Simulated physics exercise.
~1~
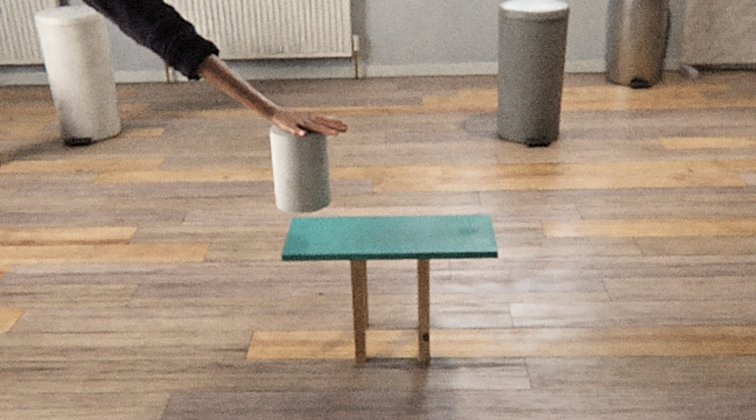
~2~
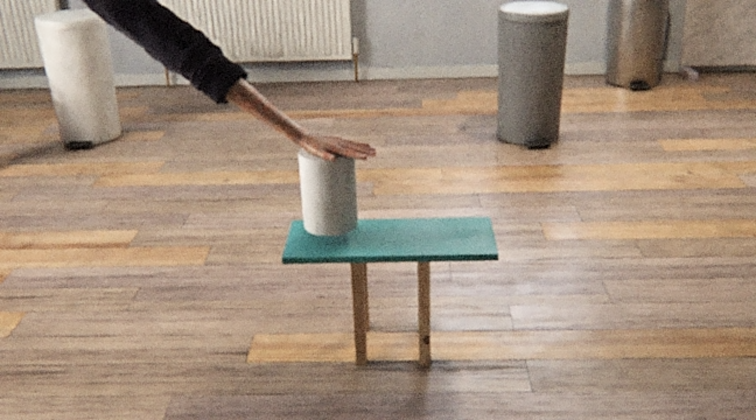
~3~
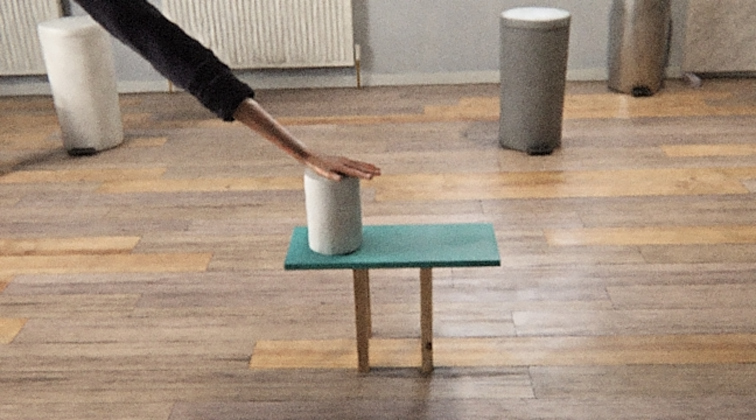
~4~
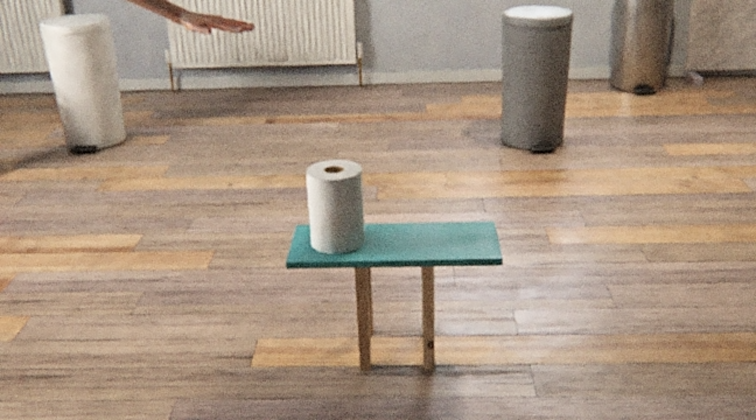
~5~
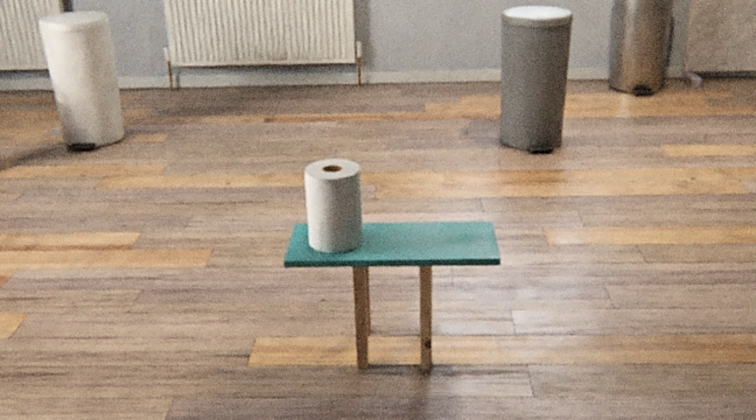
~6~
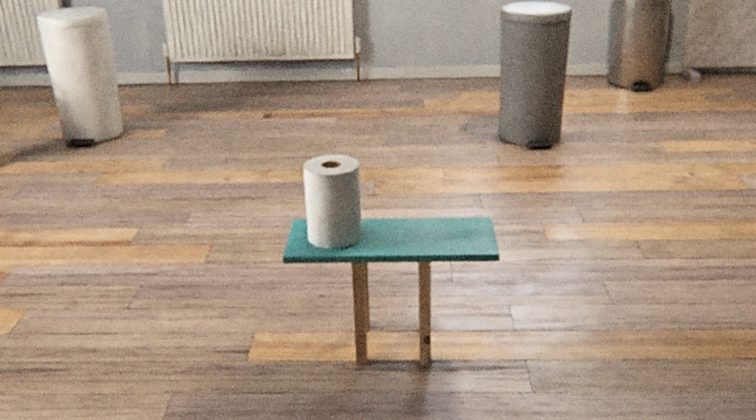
At first, a hand reaching in from the upper left holds a white paper roll upright by its top, just above the left part of a small turquoise trestle table with wooden legs. The hand moves the roll a little to the right and lowers it onto the left side of the tabletop. It rests there briefly, then lets go and draws back toward the upper left, leaving the frame of view. The table does not tilt. At the end, the roll stands upright and still on the level table, with bins and radiators behind.
